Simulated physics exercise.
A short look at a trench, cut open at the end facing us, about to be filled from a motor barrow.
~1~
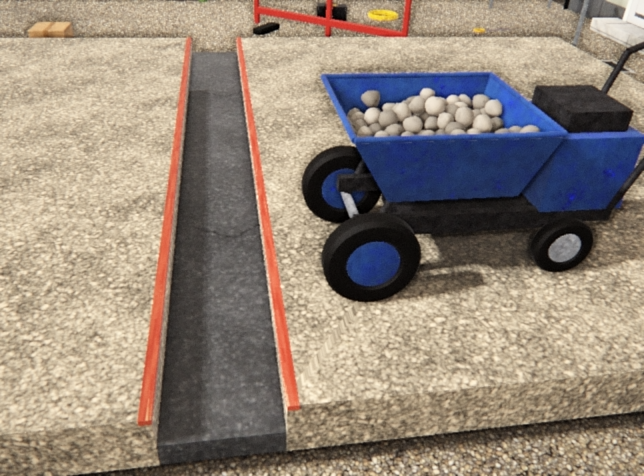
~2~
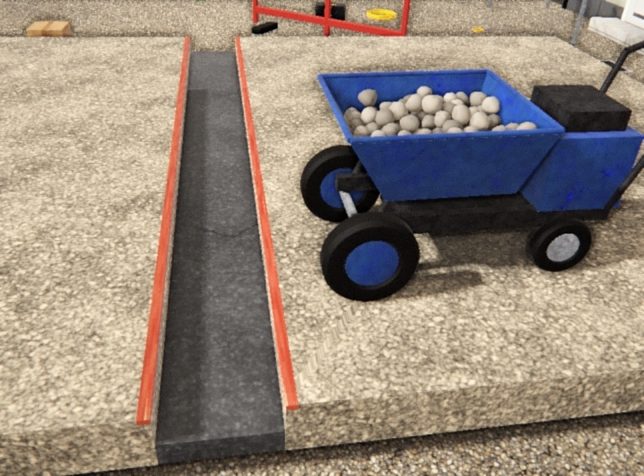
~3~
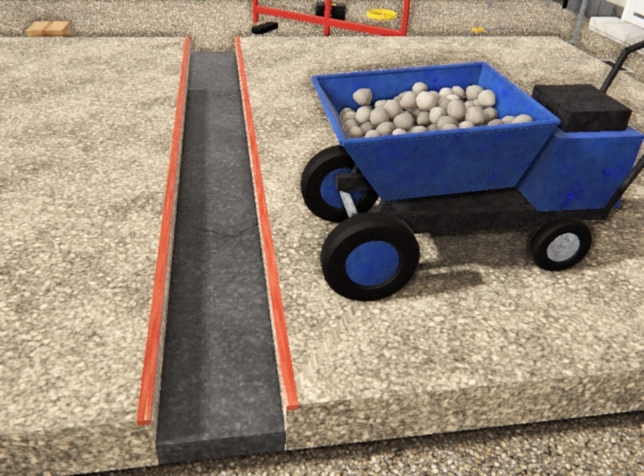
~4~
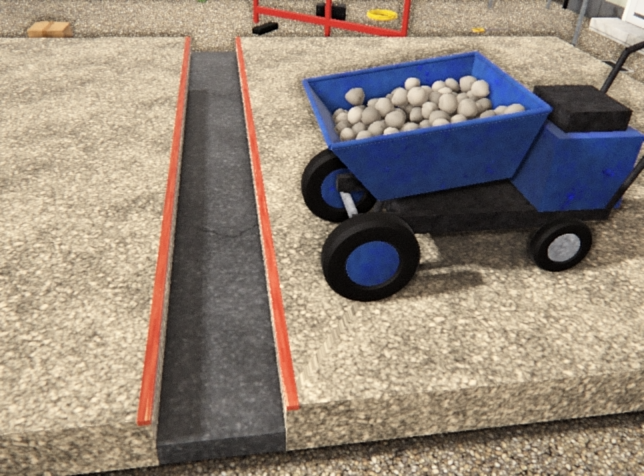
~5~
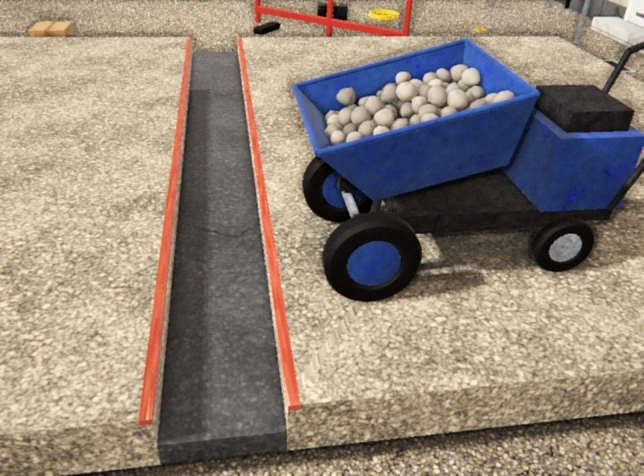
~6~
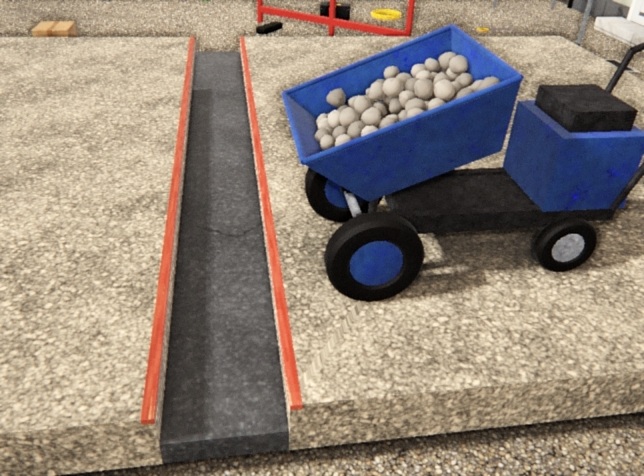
On a pale, gravelly slab, a blue motor barrow loaded with rounded grey stones stands to the right of a shallow, dark trench edged in red. Its skip begins level, then tilts gradually toward the trench, the rear rising and the front lip lowering, until it slopes clearly leftward with the stones still inside.
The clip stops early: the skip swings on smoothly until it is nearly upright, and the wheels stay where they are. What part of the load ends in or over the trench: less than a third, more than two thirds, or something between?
The trench takes over two thirds.
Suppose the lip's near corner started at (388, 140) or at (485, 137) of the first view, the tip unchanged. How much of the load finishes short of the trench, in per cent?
Near 0 % and 50 %.
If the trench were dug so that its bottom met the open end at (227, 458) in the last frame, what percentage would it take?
Some 90 per cent.
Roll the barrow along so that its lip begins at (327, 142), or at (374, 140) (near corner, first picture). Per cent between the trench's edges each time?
About 60 and 90 per cent.
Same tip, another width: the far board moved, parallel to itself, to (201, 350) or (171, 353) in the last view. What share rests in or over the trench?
The first gives 40 %, the second 70 %.
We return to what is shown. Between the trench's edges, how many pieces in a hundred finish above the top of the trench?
It comes to 10 per cent or so.
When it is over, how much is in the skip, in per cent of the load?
Roughly 0 in a hundred.
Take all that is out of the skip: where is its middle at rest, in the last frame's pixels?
Close to (203, 276).
Just after the last frame, skip tipped steeply; every one in the skip.
A moment on, skip tipped right over; roughly two thirds in the skip; roughly a quarter in or heaped over the trench; just a few beyond it; about a tenth falling.
Further on, skip tipped right over; about a tenth in the skip; the larger part in or heaped over the trench; about a tenth beyond it.
When it is over, skip tipped right over; the larger part in or heaped over the trench; roughly a quarter beyond it.
